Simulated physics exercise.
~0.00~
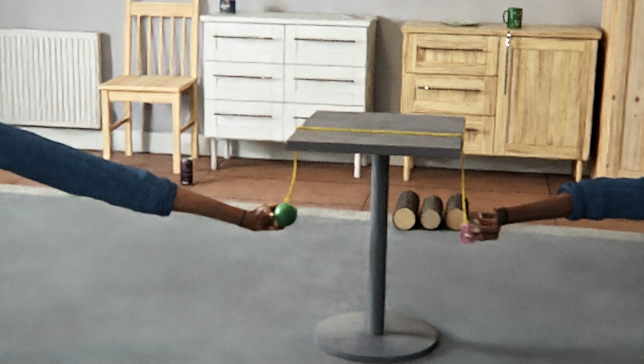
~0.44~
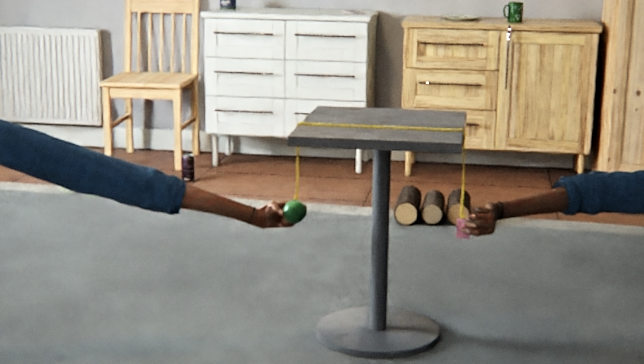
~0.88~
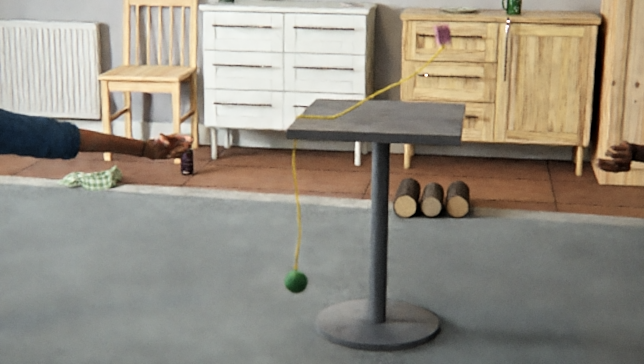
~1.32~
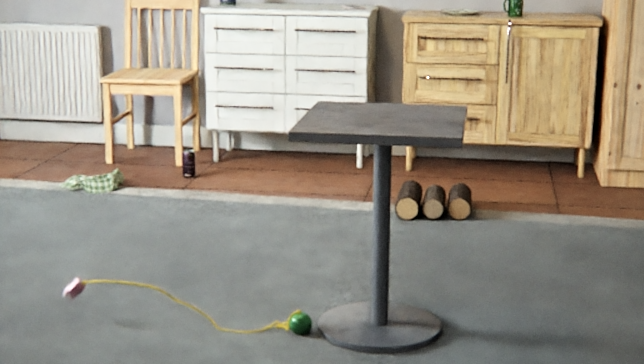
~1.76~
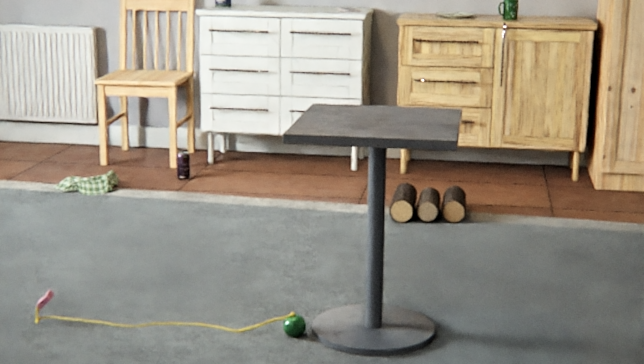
The clip opens with two hands holding objects joined by a yellow string laid across a dark side table, a green apple on the left and a small pinkish box on the right. The hands shift slightly, then let go and draw back. The apple drops on the left, pulling the string that way, while the box is yanked up above the right side of the tabletop. The string slides off the left side, carrying the box over and down. At the end, the apple rests on the floor near the table's base, with the string stretched leftward to the box.
